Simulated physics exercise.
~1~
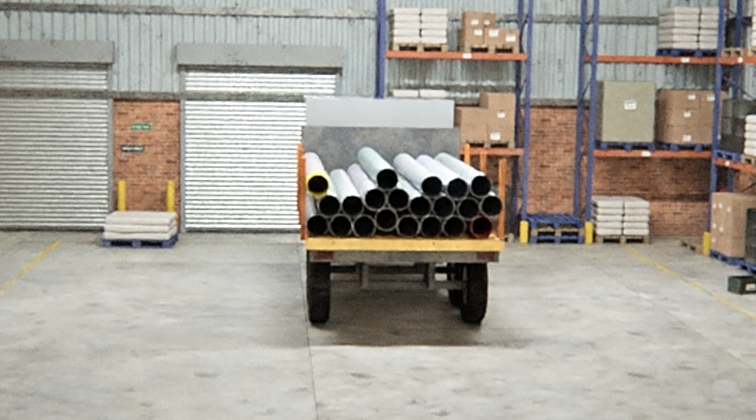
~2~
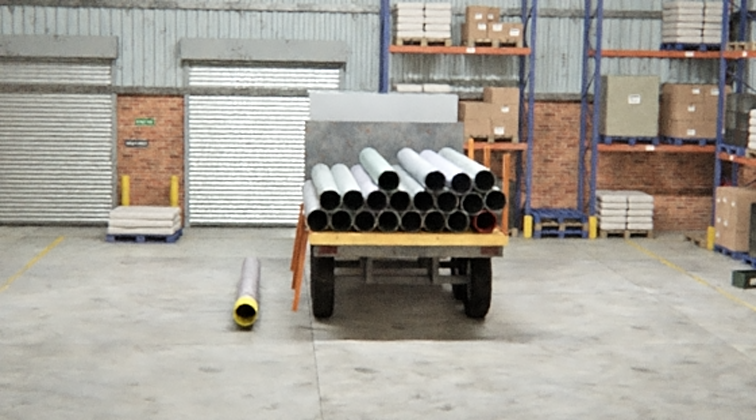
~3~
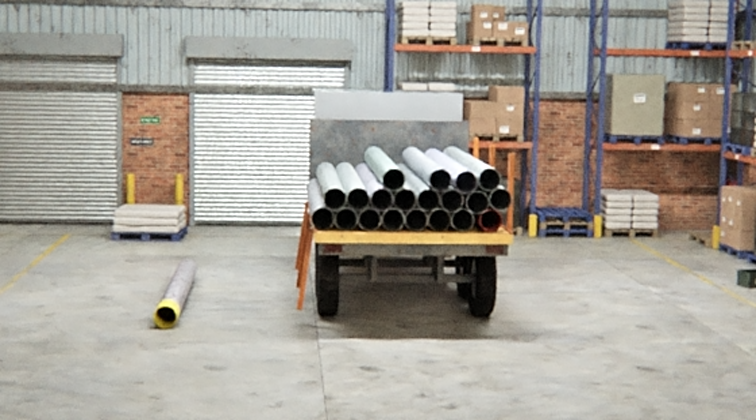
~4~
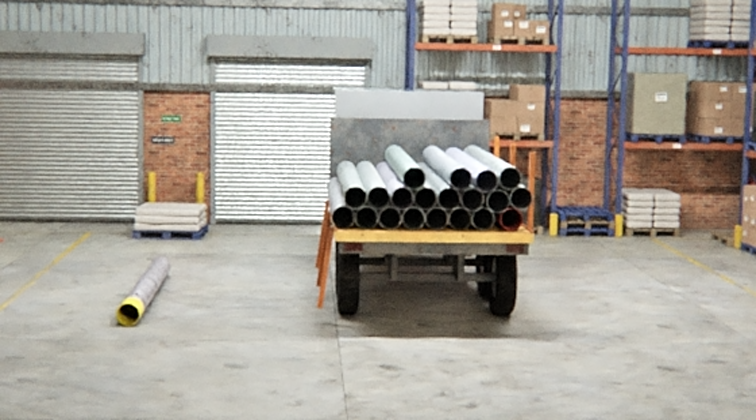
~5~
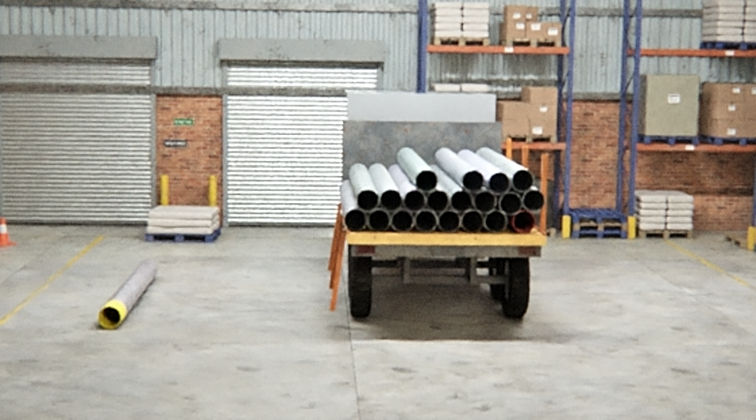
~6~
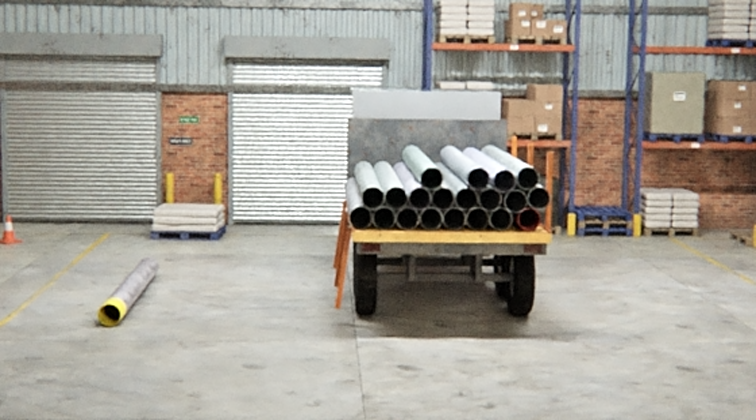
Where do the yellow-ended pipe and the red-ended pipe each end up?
The yellow-ended pipe goes over the left edge and ends up on the floor to the left of the lorry. The red-ended pipe stays on the deck.
